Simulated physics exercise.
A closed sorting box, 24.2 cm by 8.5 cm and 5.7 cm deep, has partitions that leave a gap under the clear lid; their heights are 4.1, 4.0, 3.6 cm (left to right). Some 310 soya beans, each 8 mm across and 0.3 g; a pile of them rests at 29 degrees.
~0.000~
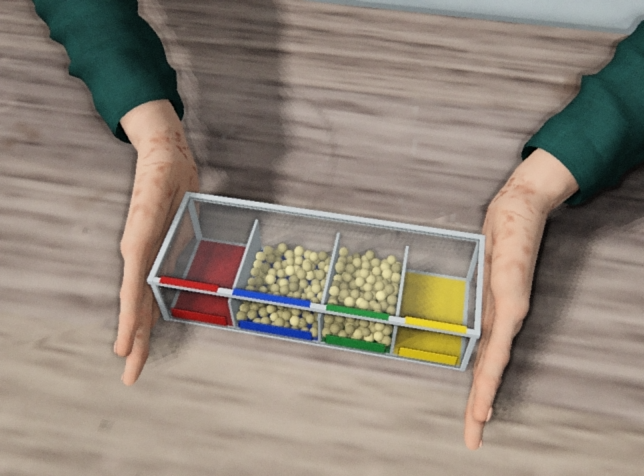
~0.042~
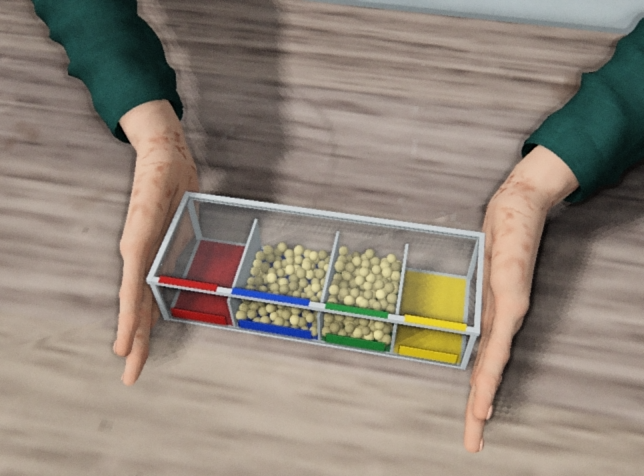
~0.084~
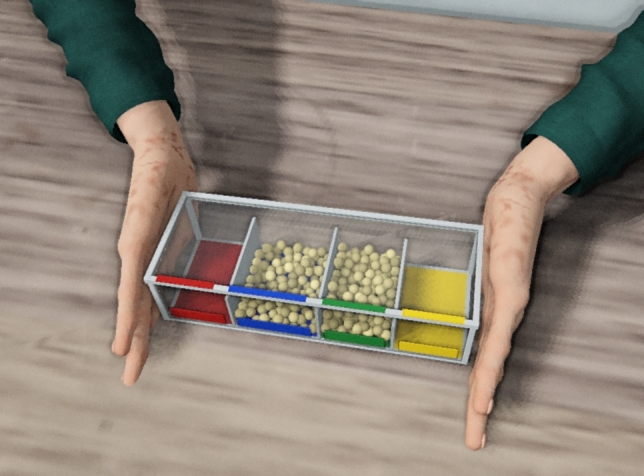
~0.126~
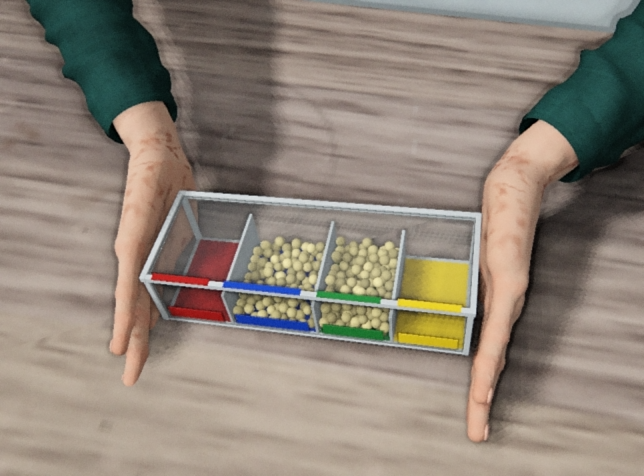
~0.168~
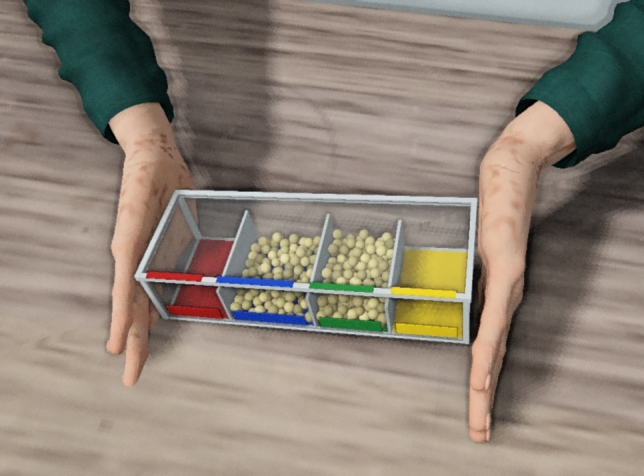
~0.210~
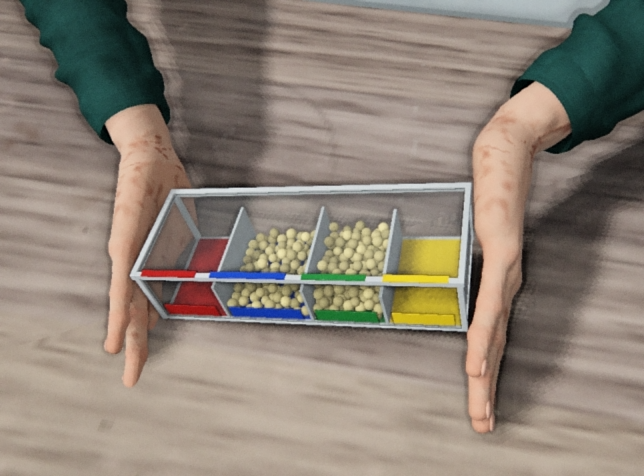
A clear box of pale beans, heaped in its blue and green middle sections, tilted slightly between two open hands, its right end swinging up a little while the red and yellow sections stayed empty.
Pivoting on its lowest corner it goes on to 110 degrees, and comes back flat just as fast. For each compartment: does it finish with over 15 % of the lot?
Red compartment: Yes; blue compartment: Yes; green compartment: Yes; yellow compartment: No.
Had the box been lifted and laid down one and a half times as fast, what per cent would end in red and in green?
Then: Red 20, green 40.
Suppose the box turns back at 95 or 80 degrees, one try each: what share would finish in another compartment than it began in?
About 25 and 15 per cent.
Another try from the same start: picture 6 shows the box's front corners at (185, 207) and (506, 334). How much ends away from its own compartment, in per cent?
It would be near 60 per cent.
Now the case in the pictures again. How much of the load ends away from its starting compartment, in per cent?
Some 40 per cent.
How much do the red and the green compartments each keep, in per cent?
Red 35; green 35.
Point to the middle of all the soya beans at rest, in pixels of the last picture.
Near (268, 280).
After 1.34 s, tilt 110 degrees; red 15 %, blue 40 %, green 45 %.
After 2.10 s, tilt 50 degrees; red 35 %, blue 30 %, green 40 %.
After 2.88 s, tilt 0 degrees; red 35 %, blue 30 %, green 35 %.
At rest (3.5 s), red 35 %, blue 30 %, green 35 %, yellow 0 %.
